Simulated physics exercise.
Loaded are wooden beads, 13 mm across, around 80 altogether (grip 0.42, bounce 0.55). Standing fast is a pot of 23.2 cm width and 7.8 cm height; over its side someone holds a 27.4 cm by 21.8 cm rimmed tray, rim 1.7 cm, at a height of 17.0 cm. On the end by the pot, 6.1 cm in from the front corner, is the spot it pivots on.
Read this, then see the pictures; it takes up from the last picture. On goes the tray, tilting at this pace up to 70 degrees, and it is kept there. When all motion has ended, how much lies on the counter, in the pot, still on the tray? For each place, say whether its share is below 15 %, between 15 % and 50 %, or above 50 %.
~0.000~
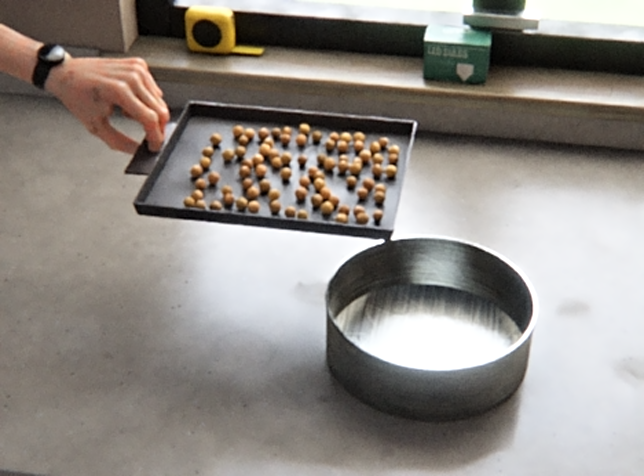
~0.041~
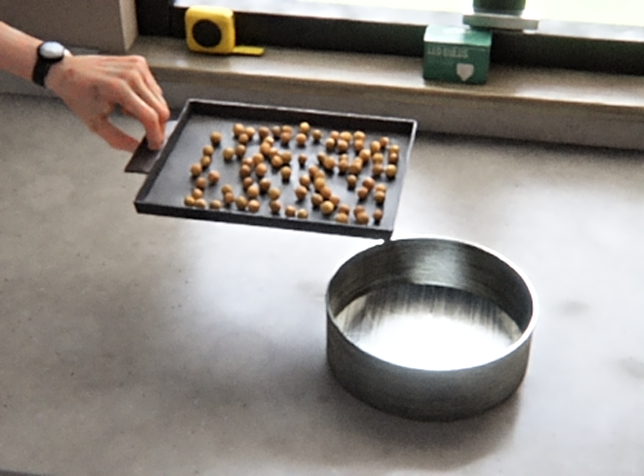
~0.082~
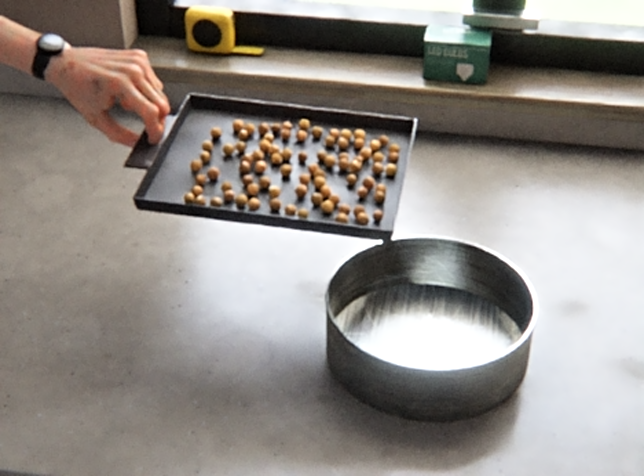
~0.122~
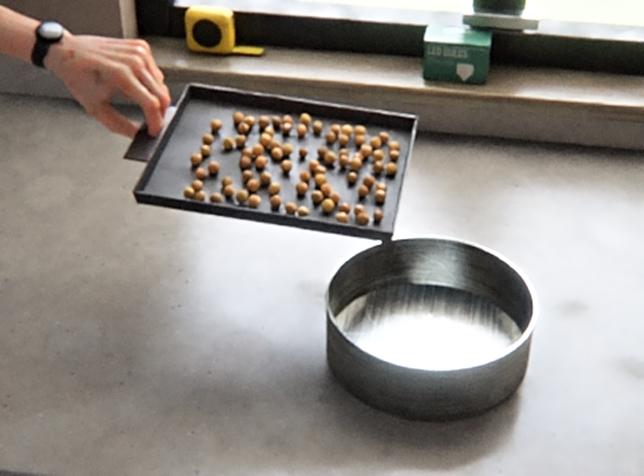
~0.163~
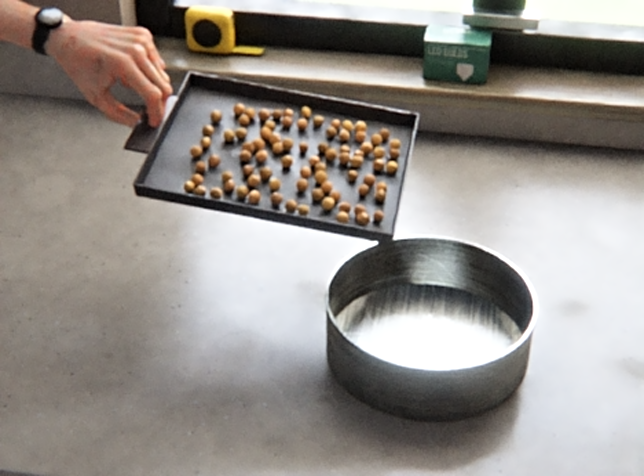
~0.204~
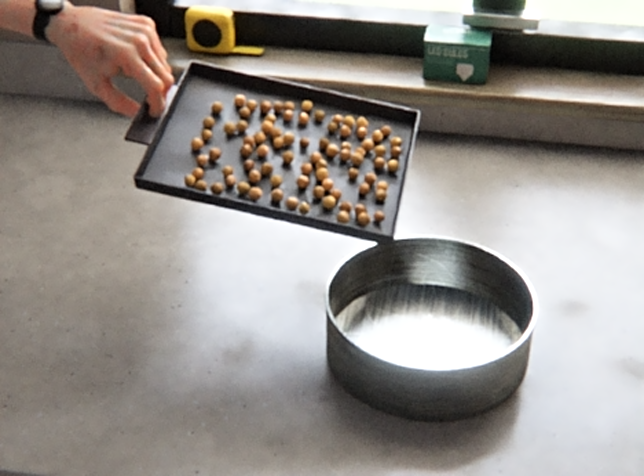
Counter: Will probably see a small number. Pot: Will probably see a small number. Tray: Will probably see over half the pieces.
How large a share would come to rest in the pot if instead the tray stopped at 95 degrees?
Estimate: Roughly 100 percent.
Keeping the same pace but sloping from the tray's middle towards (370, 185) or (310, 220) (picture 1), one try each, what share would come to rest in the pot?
Roughly 10 % for the first direction, roughly 5 % for the second.
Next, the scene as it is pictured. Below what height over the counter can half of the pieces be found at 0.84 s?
About 22 centimetres.
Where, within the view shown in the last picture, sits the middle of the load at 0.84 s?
The load's centre is near (371, 183) at that time.
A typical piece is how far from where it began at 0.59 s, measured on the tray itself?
Displacement on the tray: About 7 cm.
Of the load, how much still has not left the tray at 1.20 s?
Close to 95 in a hundred.
After 0.59 s, tilt 40 degrees; the tray holds 100 %, the pot 0 %.
After 0.84 s, tilt 58 degrees; the tray holds 100 %, the pot 0 %.
After 1.20 s, tilt 70 degrees; the tray holds 95 %, the pot 5 %.
In the end, at 2.0 s, counter 0 %, pot 5 %, tray 95 %.
